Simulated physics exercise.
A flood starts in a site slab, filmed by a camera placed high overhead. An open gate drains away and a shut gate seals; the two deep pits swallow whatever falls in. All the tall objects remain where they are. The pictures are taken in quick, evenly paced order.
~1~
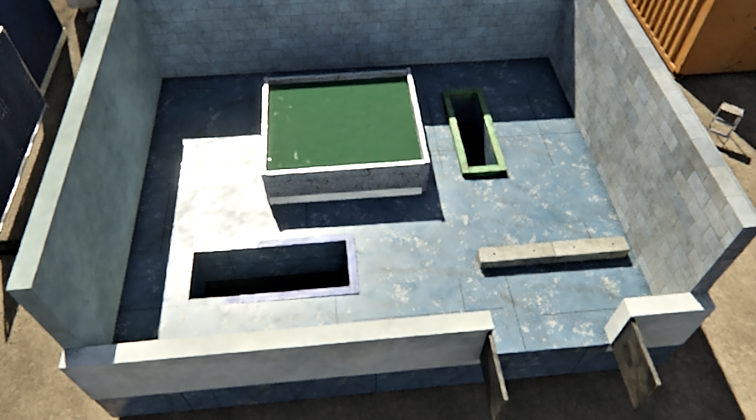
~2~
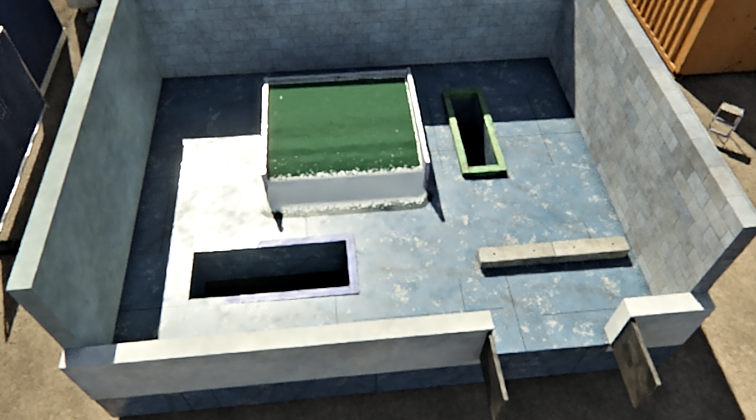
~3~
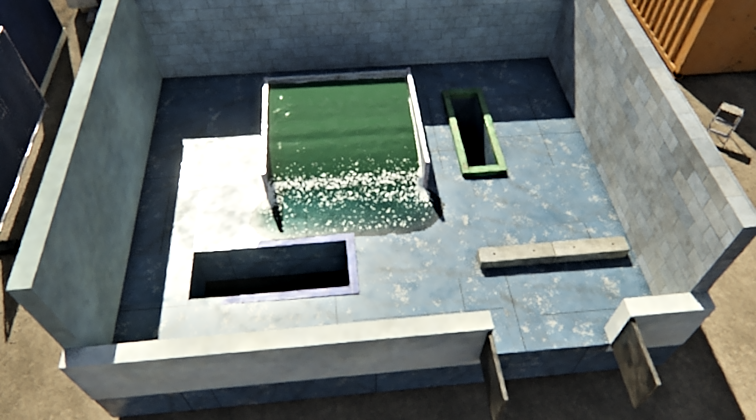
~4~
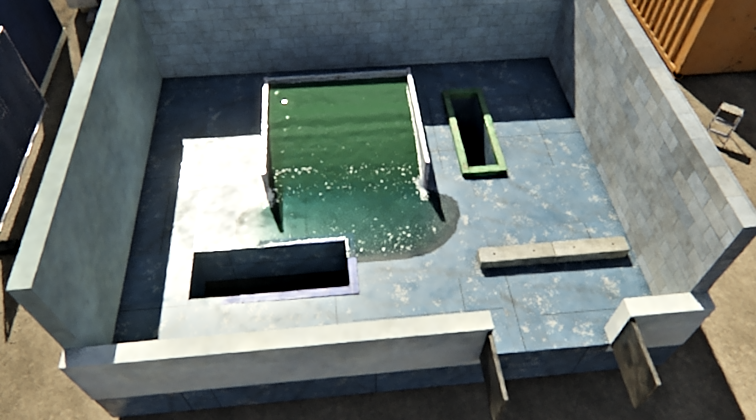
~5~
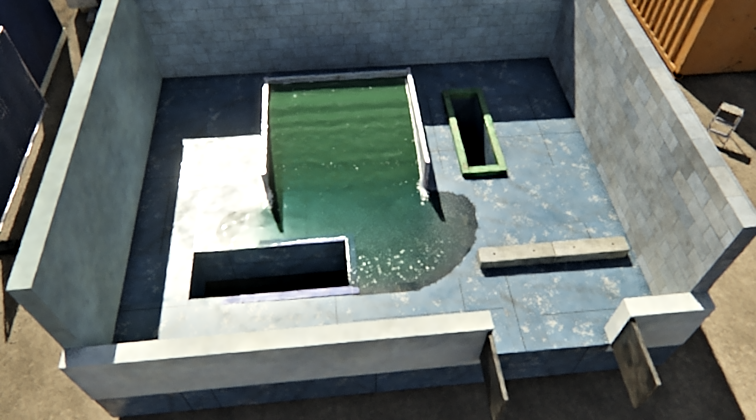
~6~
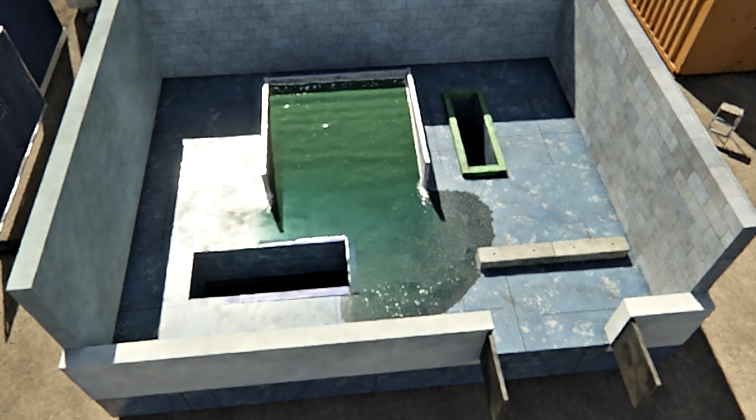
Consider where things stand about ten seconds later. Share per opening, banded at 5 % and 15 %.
The gate carries off plenty - exceeding fifteen per cent. The green pit carries off next to nothing - beneath five per cent. The blue pit carries off plenty - exceeding fifteen per cent.
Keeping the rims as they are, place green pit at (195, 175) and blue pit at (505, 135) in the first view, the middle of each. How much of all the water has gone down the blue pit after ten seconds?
Roughly 8 per cent ends up in the blue pit.
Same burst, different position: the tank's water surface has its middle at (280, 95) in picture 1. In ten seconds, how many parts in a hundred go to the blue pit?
I'd put the blue pit at 70 per cent of the whole.
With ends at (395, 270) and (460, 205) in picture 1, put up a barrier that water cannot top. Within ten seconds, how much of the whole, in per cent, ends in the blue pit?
Blue: 70 %.
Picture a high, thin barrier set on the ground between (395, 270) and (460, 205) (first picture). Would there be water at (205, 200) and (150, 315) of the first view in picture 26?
In turn, the first is spared and the second submerged.
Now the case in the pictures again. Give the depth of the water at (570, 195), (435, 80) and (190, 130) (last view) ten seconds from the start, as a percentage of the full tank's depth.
About 6, 2 and 2 percent, in that order.
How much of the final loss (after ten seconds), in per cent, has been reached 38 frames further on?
Close to 85 per cent, I'd say.
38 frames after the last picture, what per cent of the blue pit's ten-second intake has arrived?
My figure is 90 in a hundred.
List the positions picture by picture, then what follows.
In the first frame, still water in the tank at (342, 121).
In the second frame, the front is at (268, 211), out from the gap at (347, 185).
In the third frame, water pours out at (347, 187) and has run to (259, 227).
In the fourth frame, water pours out at (347, 187) and has run to (243, 235).
In the fifth frame, water pours out at (347, 187) and has run to (442, 271).
In the sixth frame, water pours out at (347, 188) and has run to (429, 313).
A moment on, water covers 20 % of the floor; the gate 0 %, the green pit 0 %, the blue pit 15 %.
Next, water covers 30 % of the floor; the gate 2 %, the green pit 0 %, the blue pit 26 %.
Then, water covers 40 % of the floor; the gate 7 %, the green pit 0 %, the blue pit 38 %.
Later, water covers 60 % of the floor; the gate 11 %, the green pit 0 %, the blue pit 48 %.
In the end, water covers 65 % of the floor; the gate 17 %, the green pit 0 %, the blue pit 54 %.
